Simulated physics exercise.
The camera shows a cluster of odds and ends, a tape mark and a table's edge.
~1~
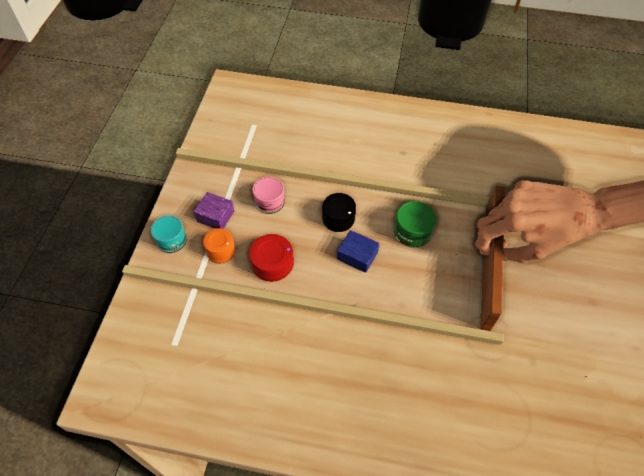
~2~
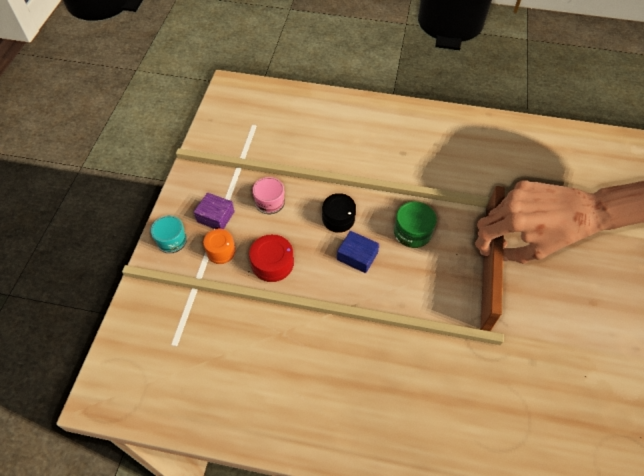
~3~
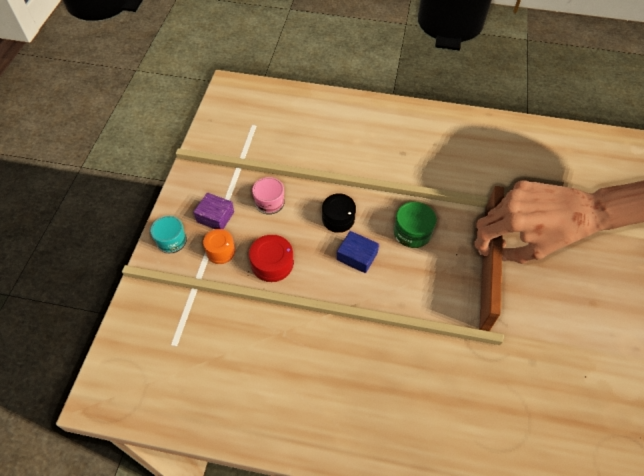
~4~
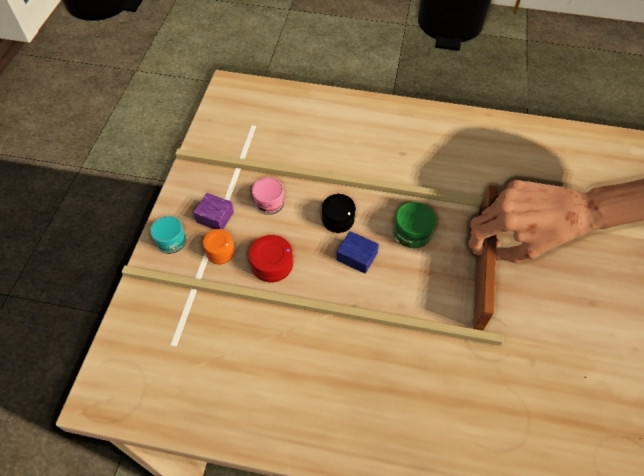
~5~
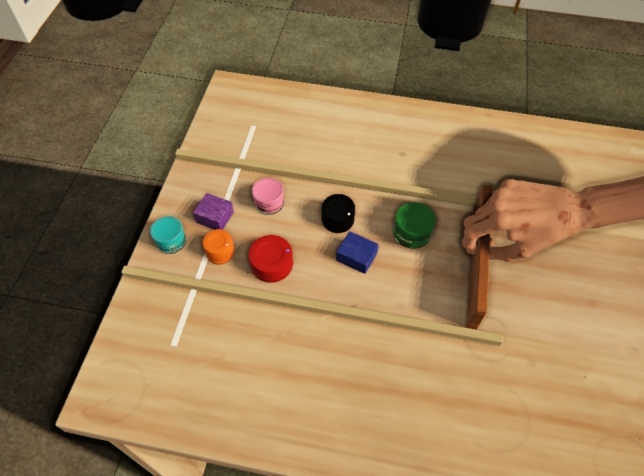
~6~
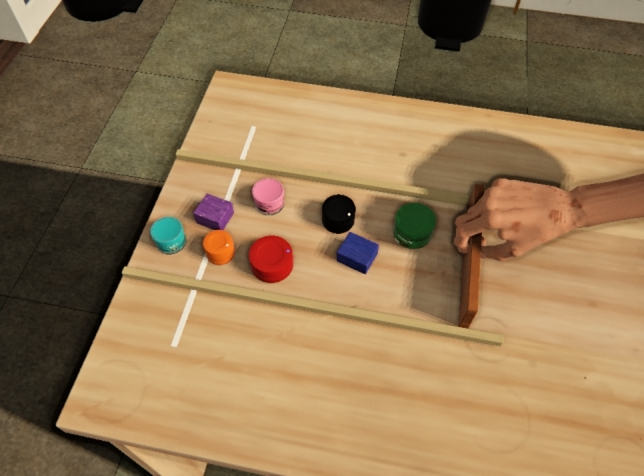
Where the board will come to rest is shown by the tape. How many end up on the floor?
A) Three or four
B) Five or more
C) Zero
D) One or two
(D) One or two.
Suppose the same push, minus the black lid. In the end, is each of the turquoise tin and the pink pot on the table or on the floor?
The turquoise tin ends up below while the pink pot stays up top.
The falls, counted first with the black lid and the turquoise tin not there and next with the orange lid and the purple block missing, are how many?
That makes 0 fallen, then 0 fallen in the other try.
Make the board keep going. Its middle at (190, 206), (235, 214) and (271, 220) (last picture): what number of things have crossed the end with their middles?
The counts are 5, 0 and 0, in that order.
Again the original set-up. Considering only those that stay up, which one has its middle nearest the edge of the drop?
That's the black lid, it ends up nearest.
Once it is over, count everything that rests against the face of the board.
3 touch it.
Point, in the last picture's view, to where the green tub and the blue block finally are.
Result: One about (207, 192), other about (199, 226).
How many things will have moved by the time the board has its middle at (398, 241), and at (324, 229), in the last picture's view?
At the first spot 1, then 5.
A little later, none off yet; turquoise tin at rest near (169, 236); purple block at rest near (214, 213); orange lid at rest near (219, 247).
Next, none off yet; turquoise tin at rest near (169, 236); purple block at rest near (212, 214); orange lid at rest near (212, 246).
When it is over, the number that fall off is one or two; down, pink pot and turquoise tin.
